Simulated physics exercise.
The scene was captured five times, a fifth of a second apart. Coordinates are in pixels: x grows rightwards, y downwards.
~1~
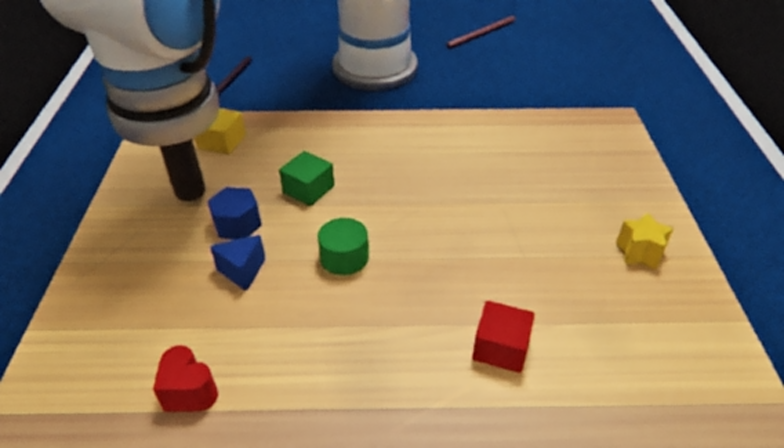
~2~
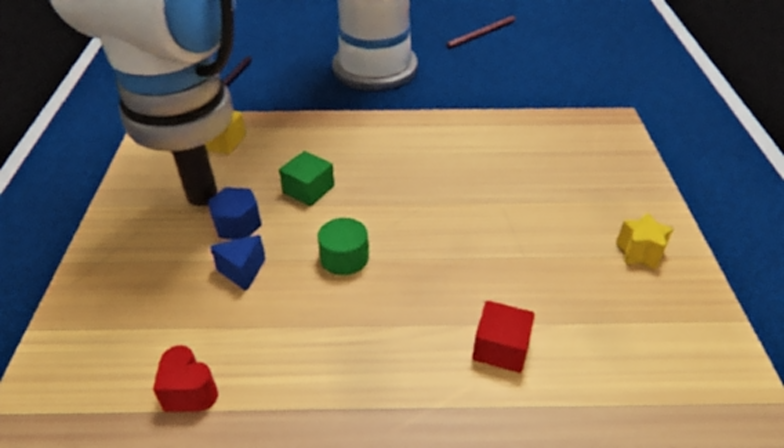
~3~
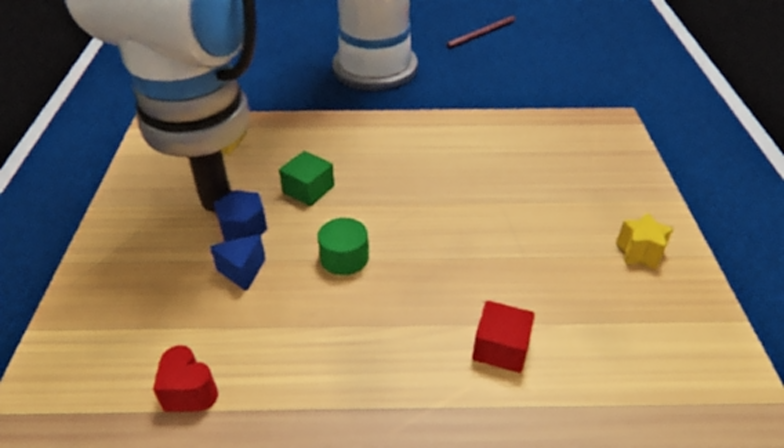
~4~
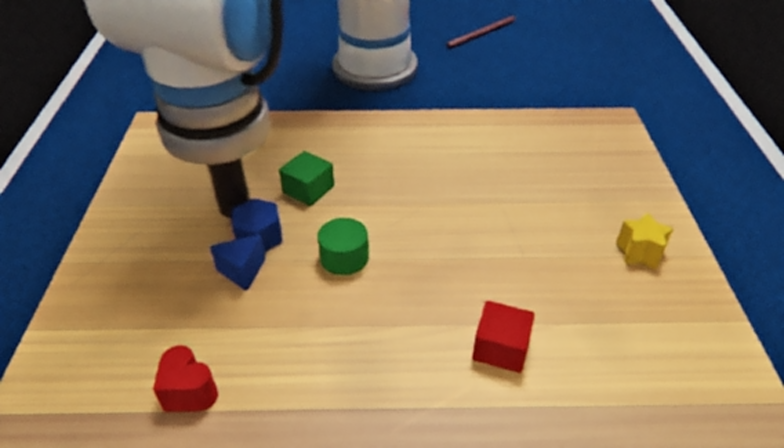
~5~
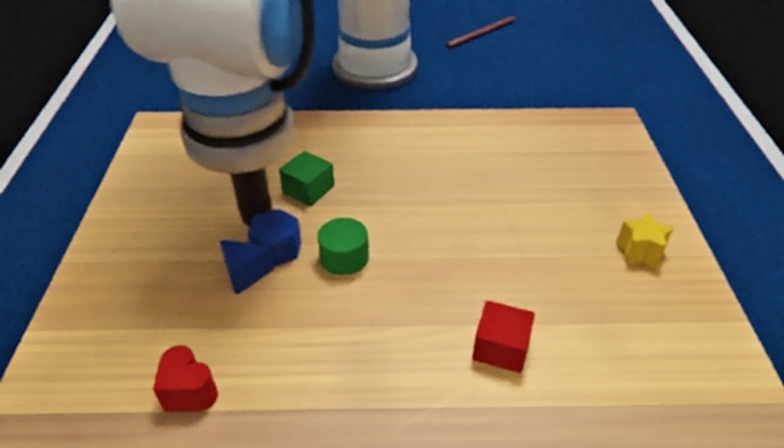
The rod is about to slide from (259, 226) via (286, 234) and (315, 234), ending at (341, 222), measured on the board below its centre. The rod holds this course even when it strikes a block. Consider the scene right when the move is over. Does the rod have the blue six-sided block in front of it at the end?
No.
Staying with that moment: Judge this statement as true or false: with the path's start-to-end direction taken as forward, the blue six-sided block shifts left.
It is false.
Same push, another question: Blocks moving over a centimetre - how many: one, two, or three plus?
Of all the blocks, just one travels more than a centimetre.
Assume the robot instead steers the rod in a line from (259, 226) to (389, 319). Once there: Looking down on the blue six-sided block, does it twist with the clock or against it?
If we look at it from overhead, the blue six-sided block pivots clockwise.
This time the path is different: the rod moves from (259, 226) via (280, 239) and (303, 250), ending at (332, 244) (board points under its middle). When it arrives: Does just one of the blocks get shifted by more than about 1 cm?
No, that is not how it ends up.
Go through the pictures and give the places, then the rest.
In the first frame, tip of the rod (191, 192), middles of tops, blue six-sided block (232, 201), green cylinder (343, 233).
In the second frame, rod (203, 197), nothing pushed.
In the third frame, rod (218, 202), blue six-sided block (239, 204).
In the fourth frame, rod (236, 209), blue six-sided block (255, 214).
In the fifth frame, rod (257, 217), blue six-sided block (273, 225), green cylinder (343, 233).
On the path given first. Halfway along, rod (299, 227); blue six-sided block (293, 242), turned 20° clockwise.
At the end, rod (340, 213); blue six-sided block (293, 242), turned 20° clockwise; green cylinder unmoved.
